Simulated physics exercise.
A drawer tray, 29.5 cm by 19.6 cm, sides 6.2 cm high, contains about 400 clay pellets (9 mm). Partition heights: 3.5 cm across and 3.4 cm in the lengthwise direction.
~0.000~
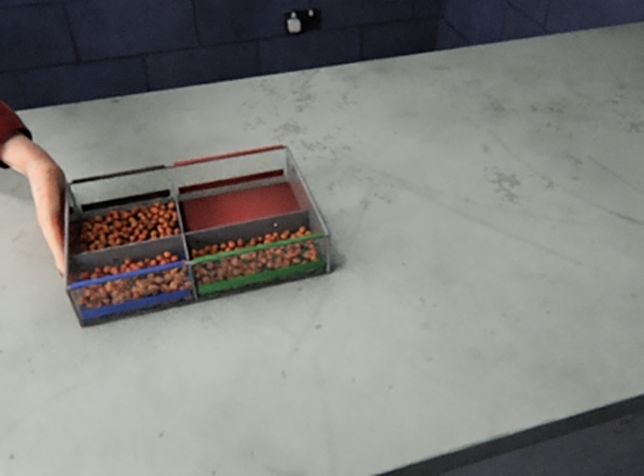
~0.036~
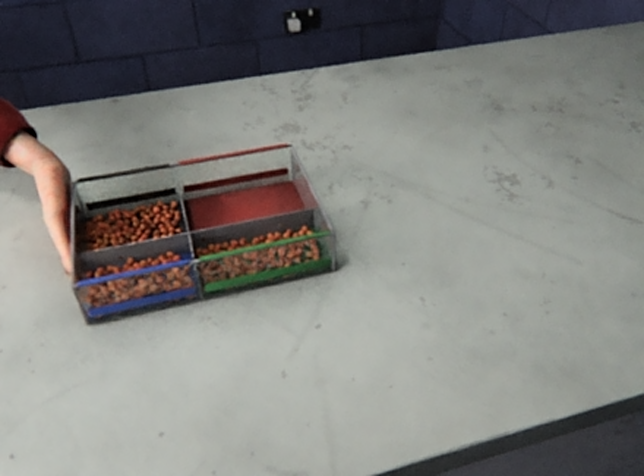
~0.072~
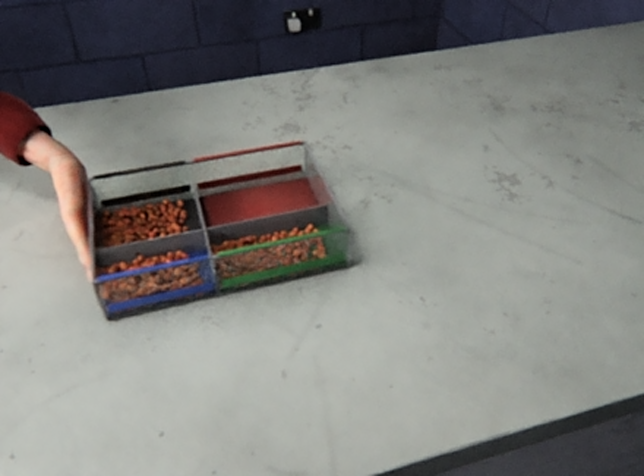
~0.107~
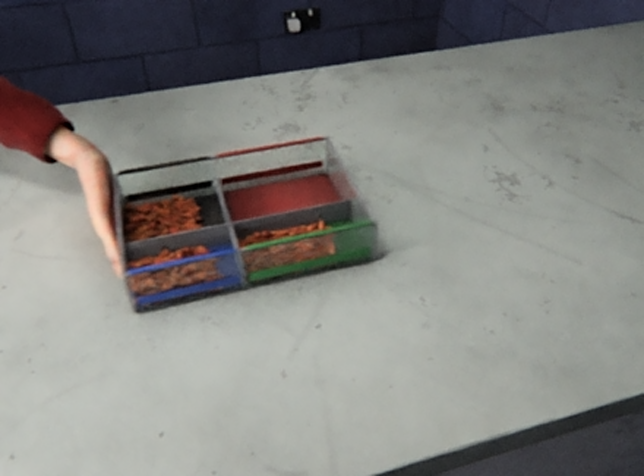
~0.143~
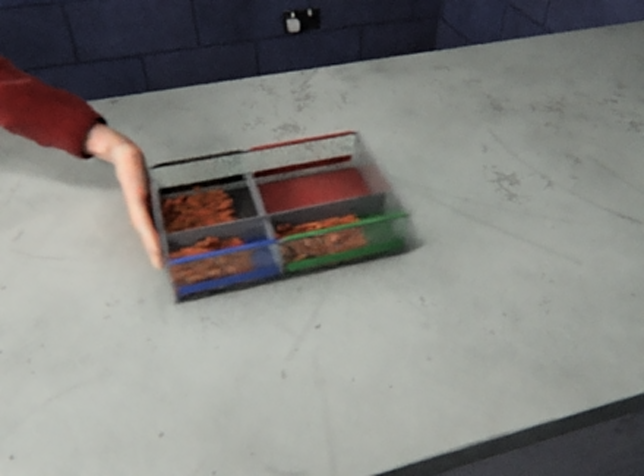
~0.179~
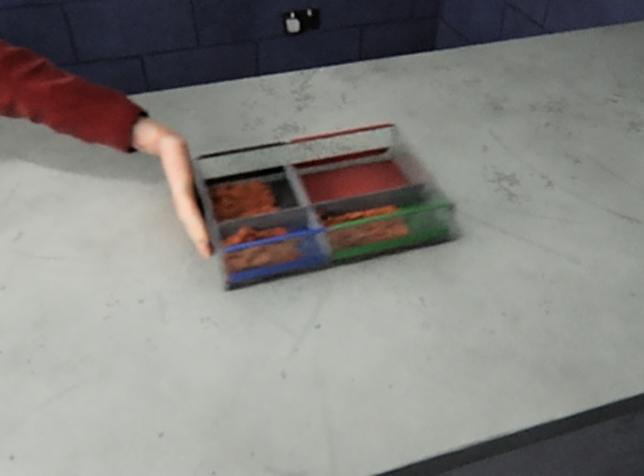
A clear-sided tray split into four compartments sits on the left of a pale grey tabletop, seen from above at an angle, with dark blue block walls and a socket behind. Small orange-brown pellets lie in the black, blue and green-edged sections, while the red one at back right looks empty. A red-sleeved hand pushes the level tray rightward and slightly back, gathering speed, as the camera stays still.
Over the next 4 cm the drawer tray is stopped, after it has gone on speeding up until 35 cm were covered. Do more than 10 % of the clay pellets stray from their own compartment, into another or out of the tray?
Past ten percent.
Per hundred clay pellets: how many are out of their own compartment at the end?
Roughly 15%.
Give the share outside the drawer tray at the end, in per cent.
Close to 5 in a hundred.
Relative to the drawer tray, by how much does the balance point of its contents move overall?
Net movement comes out near 1.5 cm.
Then, at 0.26 s, tilt 0 degrees; green 35 %, black 35 %, blue 35 %; 0 % away from where they began.
Then, at 0.32 s, tilt 0 degrees; green 35 %, black 35 %, blue 35 %; 0 % away from where they began.
After 0.38 s, tilt 0 degrees; red 5 %, green 35 %, black 30 %, blue 30 %, in the air 5 %; 15 % away from where they began.
After 0.44 s, tilt 0 degrees; red 5 %, green 35 %, black 25 %, blue 30 %, in the air 10 %; 15 % away from where they began.
In the end, at 1.5 s, red 5 %, green 35 %, outside 5 %, black 25 %, blue 30 %; 15 % away from where they began.
